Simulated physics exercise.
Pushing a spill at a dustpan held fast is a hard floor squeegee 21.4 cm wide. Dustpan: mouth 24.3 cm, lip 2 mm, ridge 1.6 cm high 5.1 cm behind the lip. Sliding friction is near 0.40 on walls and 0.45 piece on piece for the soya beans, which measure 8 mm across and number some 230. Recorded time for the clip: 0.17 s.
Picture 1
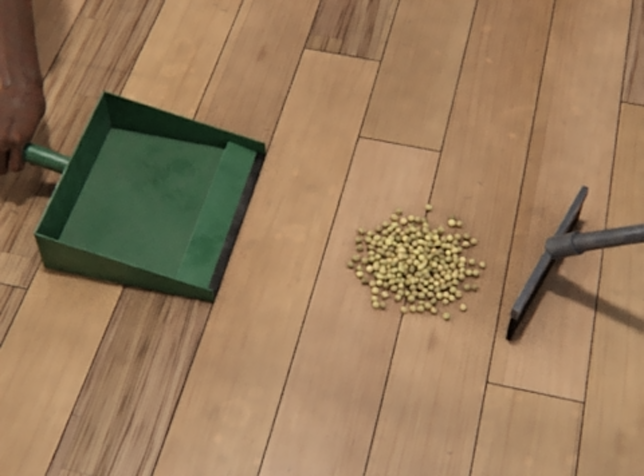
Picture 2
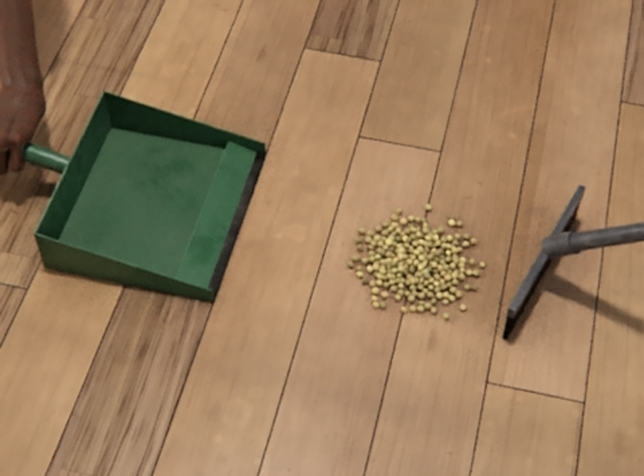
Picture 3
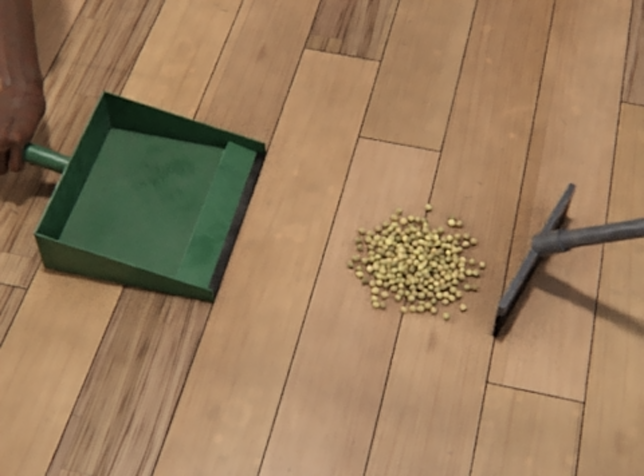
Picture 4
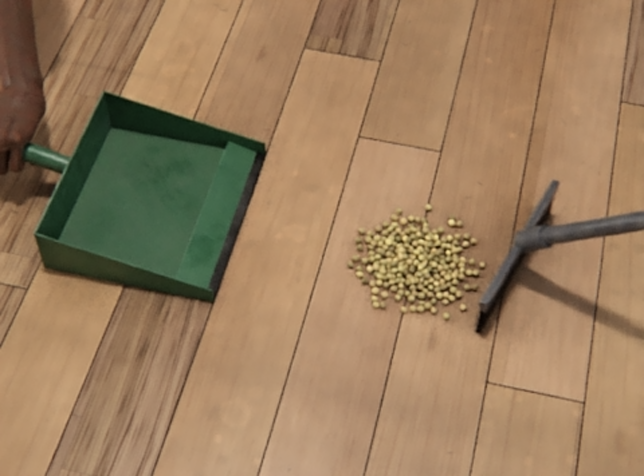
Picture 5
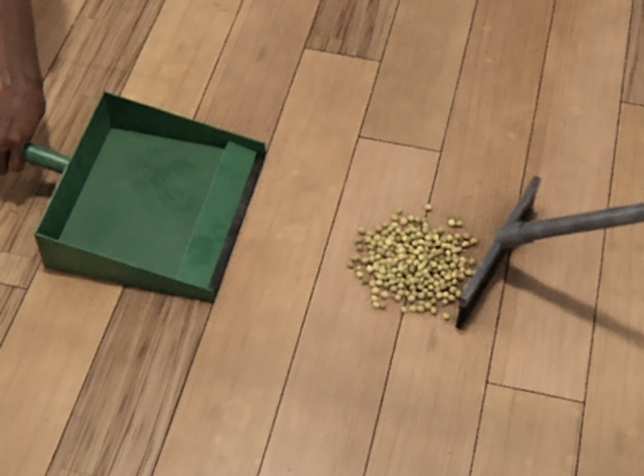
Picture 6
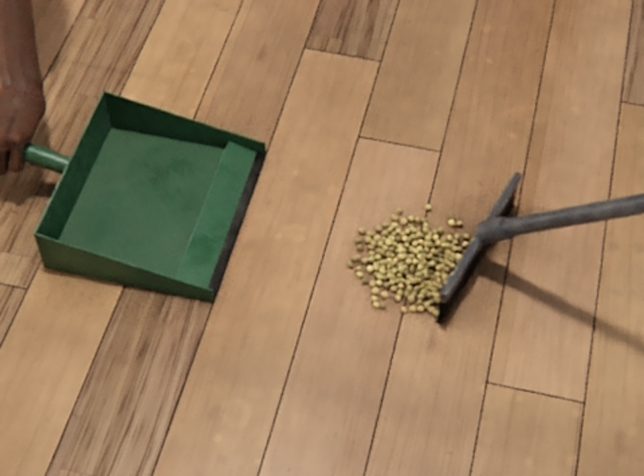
A dark squeegee on a long handle slid left across the wooden floor and pressed into the near side of a pile of small yellowish-green pieces, while a hand held a green dustpan still.
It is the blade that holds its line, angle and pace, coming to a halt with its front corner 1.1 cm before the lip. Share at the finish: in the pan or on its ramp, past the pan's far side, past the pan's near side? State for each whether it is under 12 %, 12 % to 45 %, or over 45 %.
At the end, in the pan or on its ramp: A respectable share; past the pan's far side: A respectable share; past the pan's near side: A meagre share.
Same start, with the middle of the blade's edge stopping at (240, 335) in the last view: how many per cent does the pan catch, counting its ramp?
Some 0 per cent.
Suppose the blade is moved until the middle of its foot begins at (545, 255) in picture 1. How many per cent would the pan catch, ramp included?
Close to 20 in a hundred.
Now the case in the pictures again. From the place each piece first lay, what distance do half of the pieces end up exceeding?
That distance is around 24 cm.
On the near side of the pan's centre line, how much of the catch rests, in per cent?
Roughly 50 in a hundred.
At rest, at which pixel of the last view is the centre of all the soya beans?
Centre at rest: Approx. (251, 205) px.
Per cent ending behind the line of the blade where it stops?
Estimate: Near 10 %.
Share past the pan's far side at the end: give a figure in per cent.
Roughly 15 per cent.
Then, 0.19 s after the last picture, middle of the blade 17 cm from the lip; 0 % over the lip, far side 0 %, near side 0 %.
Then, 0.32 s after the last picture, middle of the blade 8 cm from the lip; 0 % over the lip, far side 10 %, near side 5 %.
Then, 0.58 s after the last picture, middle of the blade 4 cm from the lip; 20 % over the lip, far side 15 %, near side 5 %.
In the end, pan 20 %, far side 15 %, near side 5 %, in front of the lip or behind the blade 55 %.
